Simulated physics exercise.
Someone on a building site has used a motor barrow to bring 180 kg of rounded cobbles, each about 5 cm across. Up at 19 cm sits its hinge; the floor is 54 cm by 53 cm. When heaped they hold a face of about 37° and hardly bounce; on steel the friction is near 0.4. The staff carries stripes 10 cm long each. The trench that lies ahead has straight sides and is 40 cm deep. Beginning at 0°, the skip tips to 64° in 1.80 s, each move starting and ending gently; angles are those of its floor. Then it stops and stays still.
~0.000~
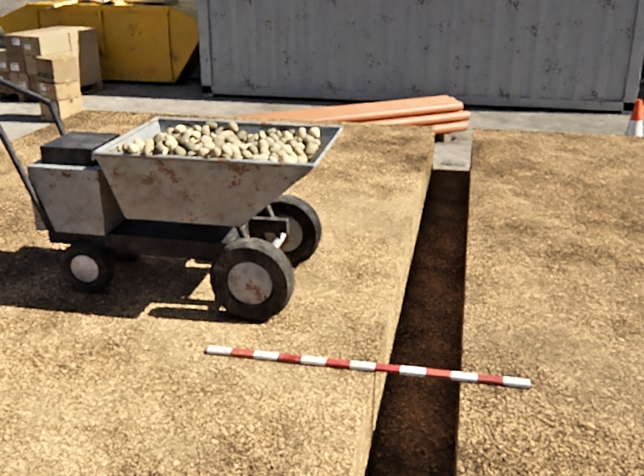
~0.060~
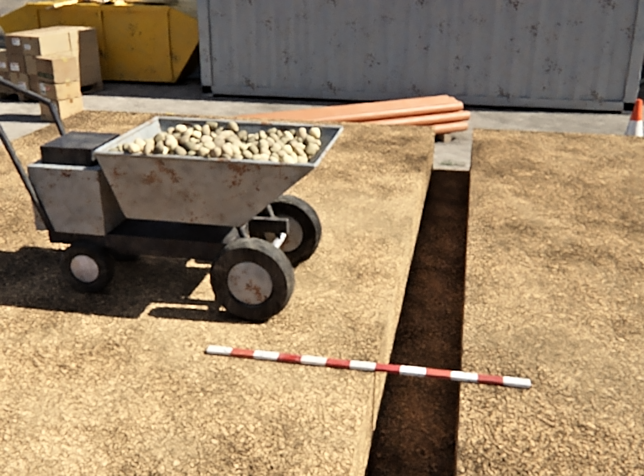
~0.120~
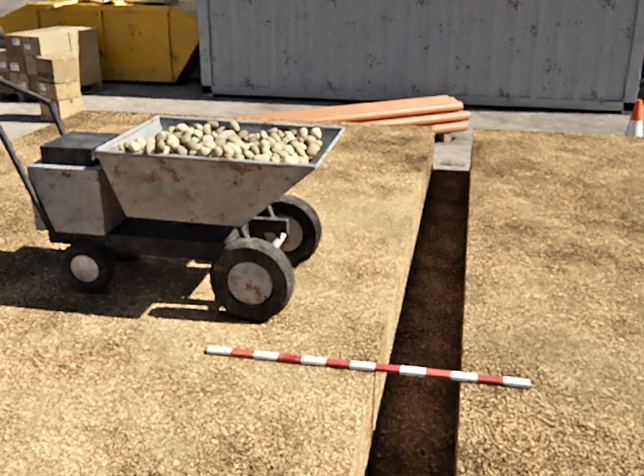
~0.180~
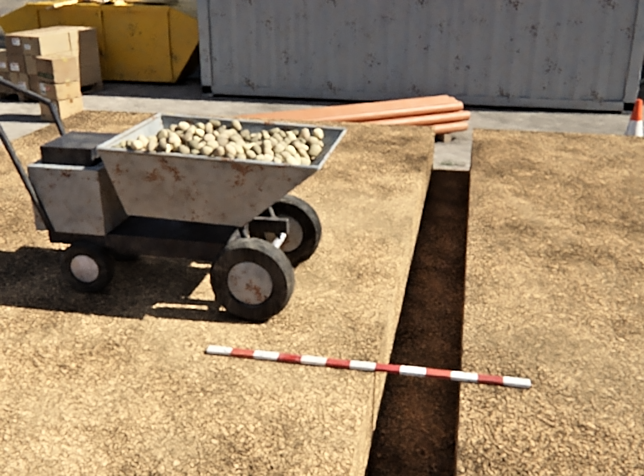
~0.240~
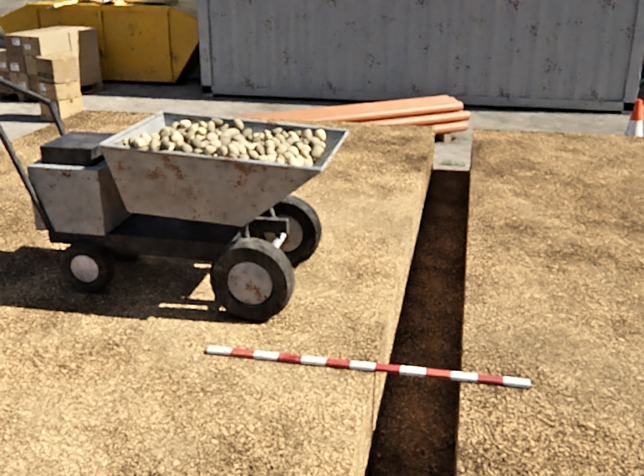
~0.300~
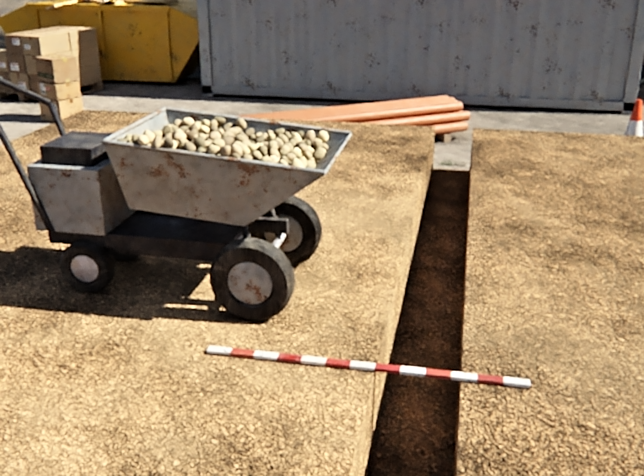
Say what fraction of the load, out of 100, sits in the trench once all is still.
About 92 out of 100.
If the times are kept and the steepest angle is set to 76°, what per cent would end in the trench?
Close to 100 per cent then.
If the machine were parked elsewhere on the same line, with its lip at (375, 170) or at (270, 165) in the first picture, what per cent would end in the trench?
It comes to about 35 and 90 in a hundred.
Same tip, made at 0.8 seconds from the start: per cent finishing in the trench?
In that case, around 75%.
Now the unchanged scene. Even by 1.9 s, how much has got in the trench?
I'd put it near 45 per cent.
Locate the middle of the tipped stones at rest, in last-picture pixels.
The tipped stones centre close to (432, 355).
After 1.4 s the floor is at 54°; 99 % in the skip, 1 % short of the trench, 1 % in the trench; the foremost stones are at (411, 259).
After 1.9 s the floor is at 64°; 50 % in the skip, 47 % in the trench, 3 % past the trench; the foremost stones are at (504, 306).
After 2.2 s the floor is at 64°; 21 % in the skip, 71 % in the trench, 8 % past the trench; the foremost stones are at (573, 304).
After 4.2 s the floor is at 64°; 0 % in the skip, 92 % in the trench, 8 % past the trench; the foremost stones are at (611, 304).
